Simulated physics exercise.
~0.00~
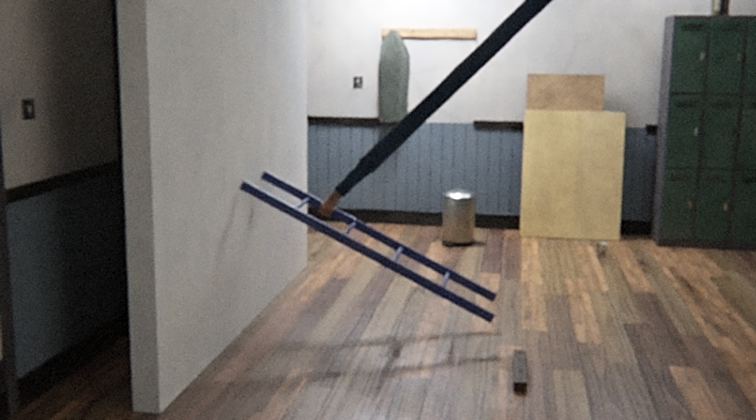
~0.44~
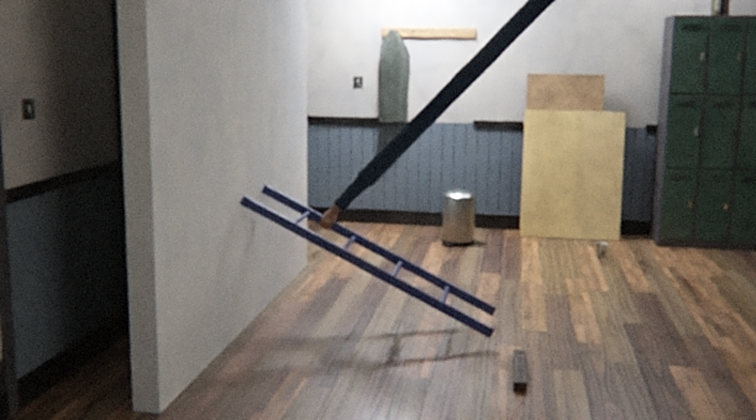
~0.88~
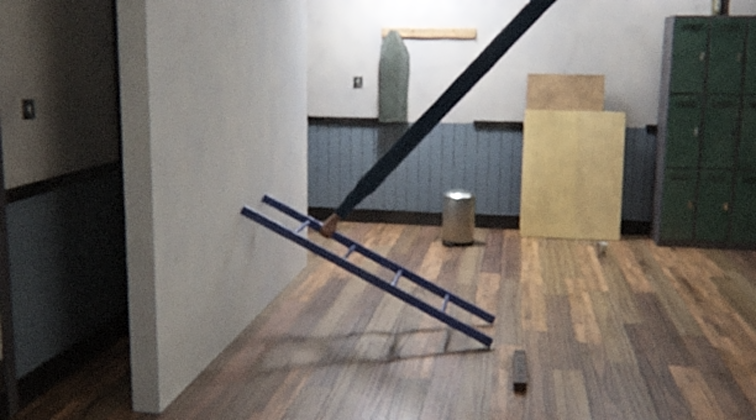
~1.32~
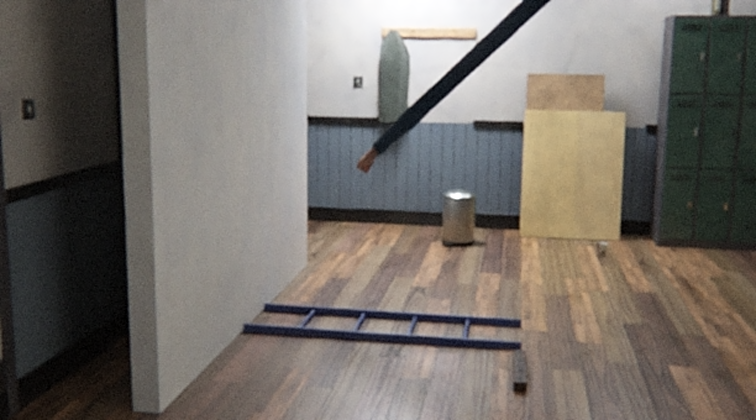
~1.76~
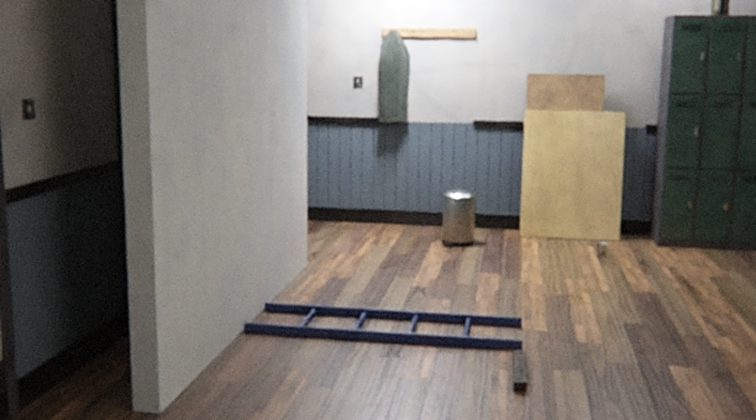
The video shows a dark-sleeved arm lowering a tilted blue ladder beside a pale wall in a room with a wooden floor. The hand lets go and draws back as the ladder drops flat, and it ends lying still on the floor near a small batten.
